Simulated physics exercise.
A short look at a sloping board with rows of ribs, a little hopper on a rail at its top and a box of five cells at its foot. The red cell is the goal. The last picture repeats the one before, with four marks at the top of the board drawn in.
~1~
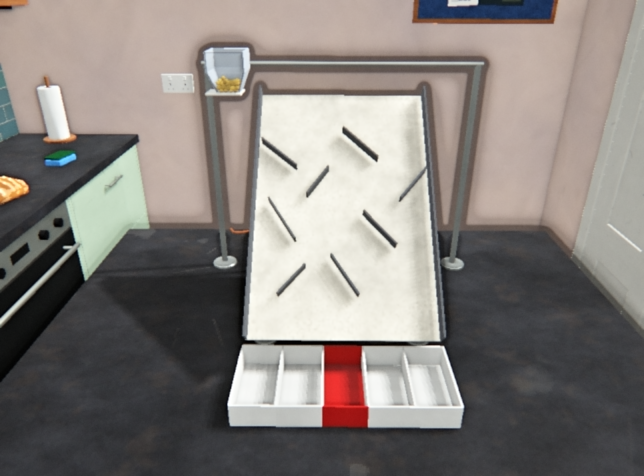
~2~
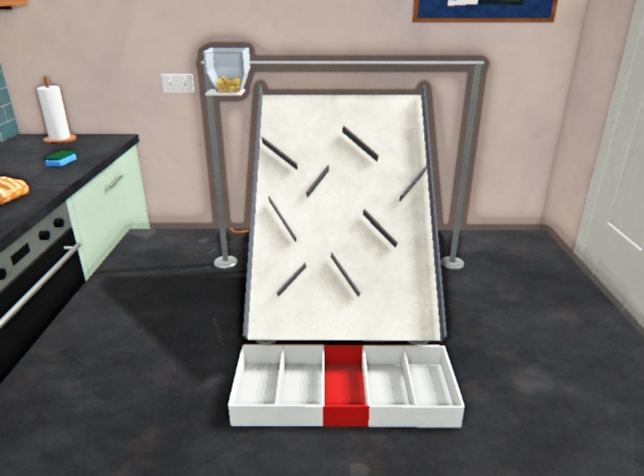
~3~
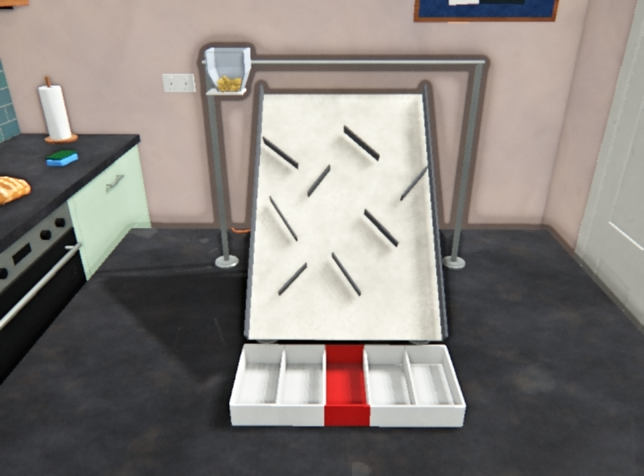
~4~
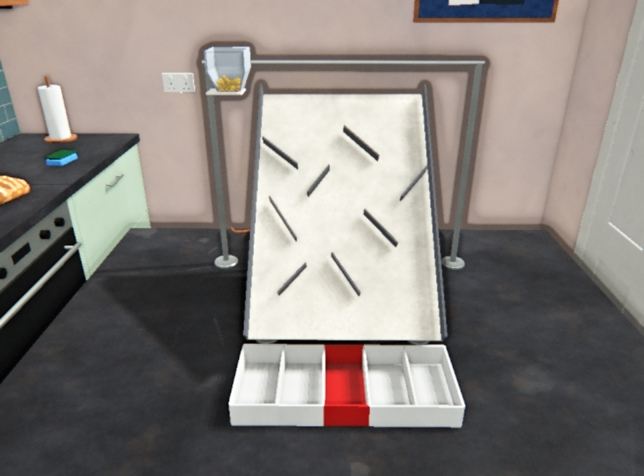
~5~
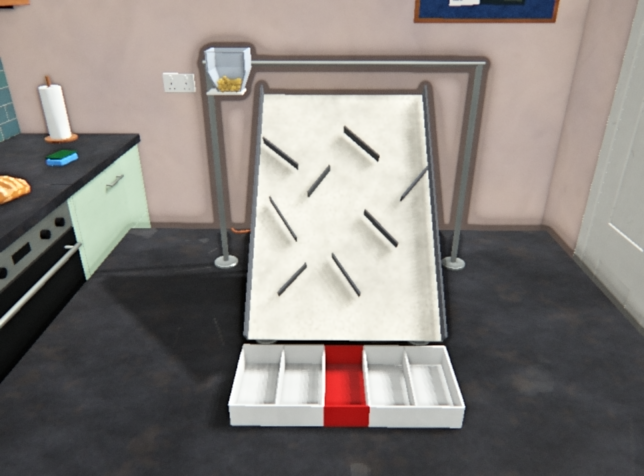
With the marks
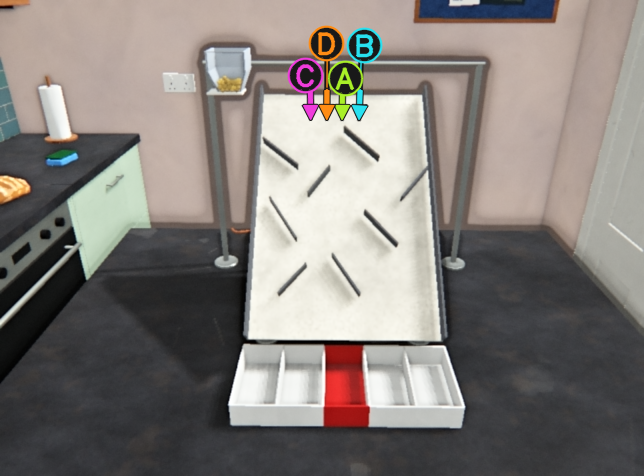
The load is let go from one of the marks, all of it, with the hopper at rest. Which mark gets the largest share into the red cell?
It is C.
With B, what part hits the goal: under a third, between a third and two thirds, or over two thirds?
Under a third.
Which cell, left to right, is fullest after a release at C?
The third from the left.
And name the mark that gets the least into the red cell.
B it is.
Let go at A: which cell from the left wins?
It is the fifth one.
On the marked copy, mark A meets the board at (342, 114); mark B meets the board at (359, 114); mark C meets the board at (310, 114); mark D meets the board at (326, 114).
With A, close to a quarter in the red cell, close to two thirds in other cells, only a few held on the board, only a few outside the box.
With B, a small share in the red cell, the bulk in other cells, a small share held on the board.
With C, close to half in the red cell, close to half in other cells.
With D, close to a third in the red cell, close to two thirds in other cells.
